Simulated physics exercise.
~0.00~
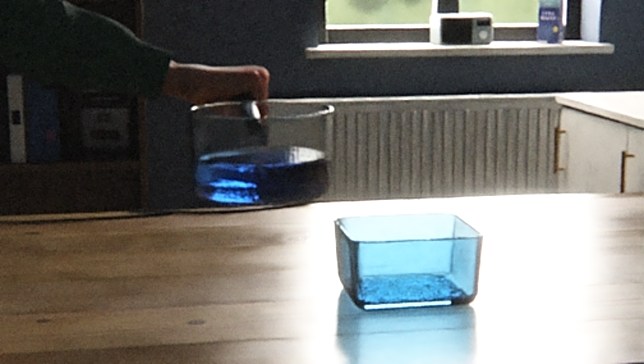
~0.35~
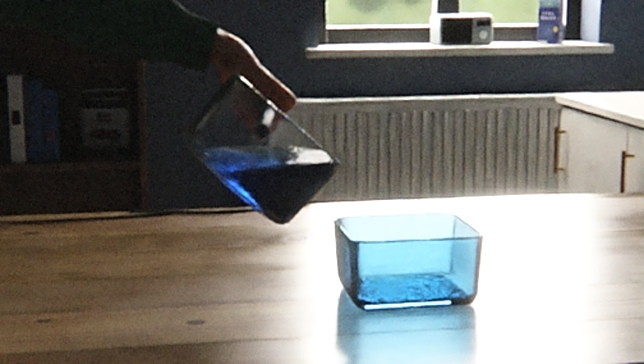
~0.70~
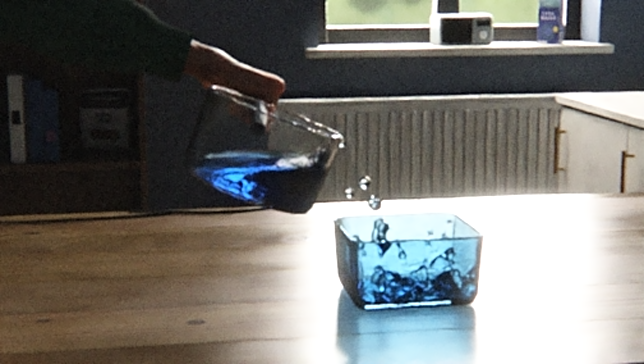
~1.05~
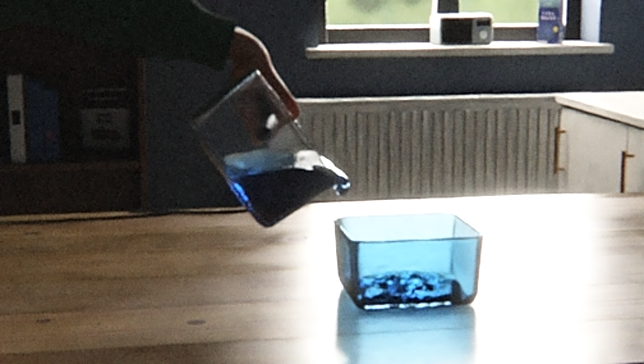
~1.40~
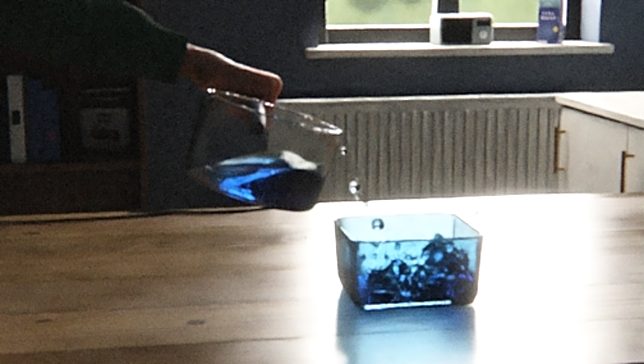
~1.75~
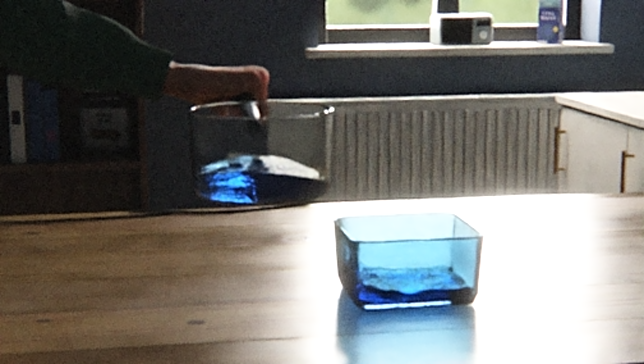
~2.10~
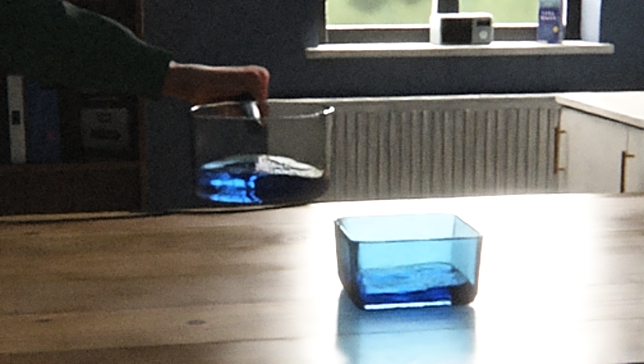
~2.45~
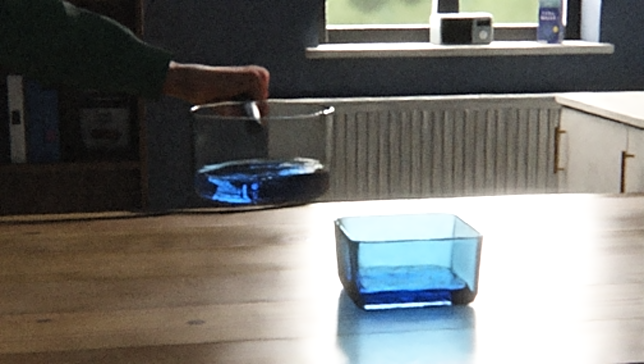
On a wooden table in a dim room, a hand tips a clear container of blue liquid twice toward a small square glass dish, splashing liquid into it, then levels the container, leaving a shallow blue layer settled in the dish and some liquid still in the container.
